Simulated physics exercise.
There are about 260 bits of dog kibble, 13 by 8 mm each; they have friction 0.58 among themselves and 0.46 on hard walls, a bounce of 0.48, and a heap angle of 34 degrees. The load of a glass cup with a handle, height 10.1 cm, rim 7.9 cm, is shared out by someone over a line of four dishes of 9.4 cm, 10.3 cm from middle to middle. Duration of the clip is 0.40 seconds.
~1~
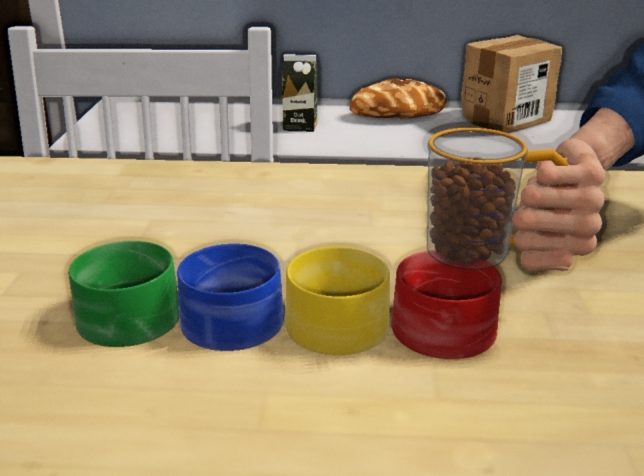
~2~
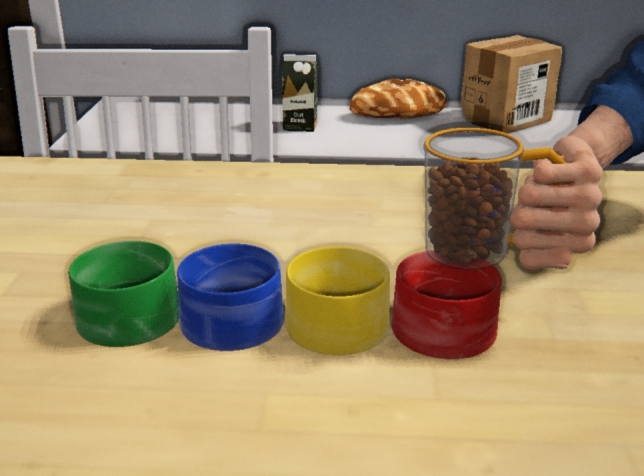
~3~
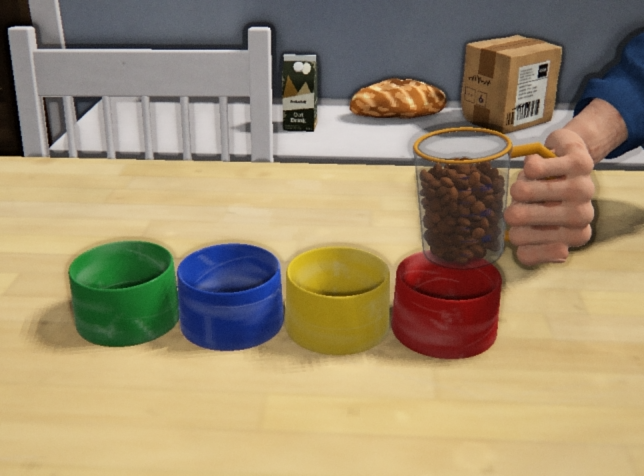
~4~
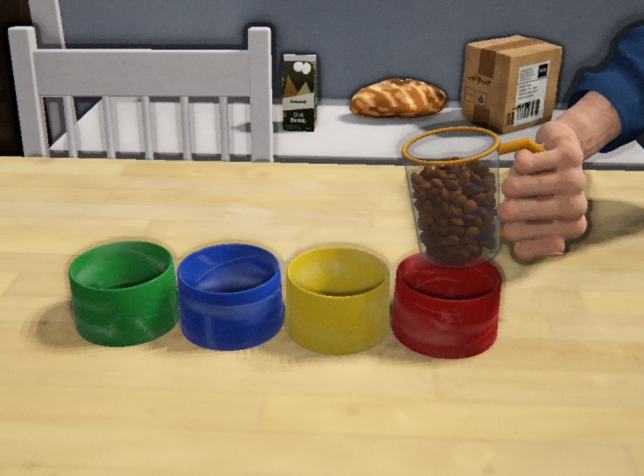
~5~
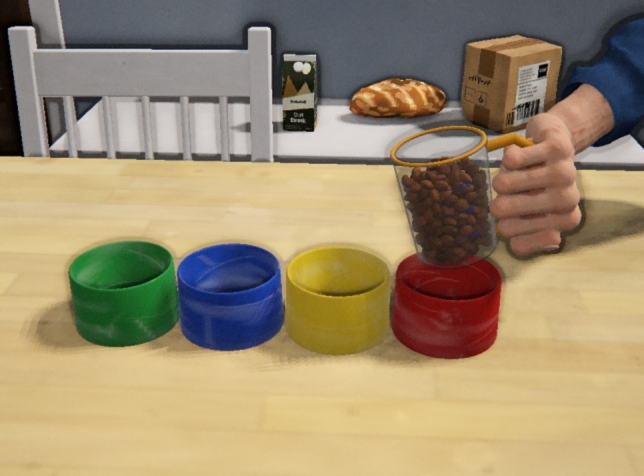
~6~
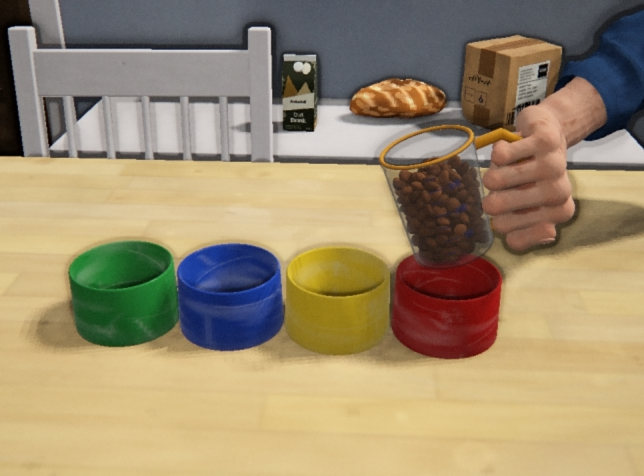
A hand slowly tilting a glass cup of brown kibble leftward above a red dish, beside yellow, blue and green dishes.
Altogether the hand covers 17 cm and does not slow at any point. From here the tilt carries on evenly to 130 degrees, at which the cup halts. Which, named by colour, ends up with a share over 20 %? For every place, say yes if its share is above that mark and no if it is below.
Red: No, blue: Yes, green: No, yellow: No, counter: No.
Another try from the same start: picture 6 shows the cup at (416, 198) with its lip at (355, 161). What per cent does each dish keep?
The red dish keeps 0, the blue one 100, the green one 0 and the yellow one 0.
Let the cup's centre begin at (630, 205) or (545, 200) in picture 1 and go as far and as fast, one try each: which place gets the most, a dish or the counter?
The winner: Yellow; yellow.
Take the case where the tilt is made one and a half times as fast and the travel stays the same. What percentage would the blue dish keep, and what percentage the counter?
Then blue ends at 70 and the counter at 20.
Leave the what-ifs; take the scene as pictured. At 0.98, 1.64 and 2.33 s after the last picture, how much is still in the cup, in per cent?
About 100, 90, 0 per cent.
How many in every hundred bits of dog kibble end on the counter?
Roughly 0 per cent.
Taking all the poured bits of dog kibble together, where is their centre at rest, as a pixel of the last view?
Somewhere around (230, 292) in the final frame.
Then, 0.98 s after the last picture, tilt 70 degrees; cup holds 100 %.
Then, 1.64 s after the last picture, tilt 105 degrees; cup holds 90 %, blue 10 %.
Then, 2.33 s after the last picture, tilt 130 degrees; cup holds 0 %, blue 100 %.
In the end, red 0 %, blue 100 %, green 0 %, yellow 0 %, counter 0 %.
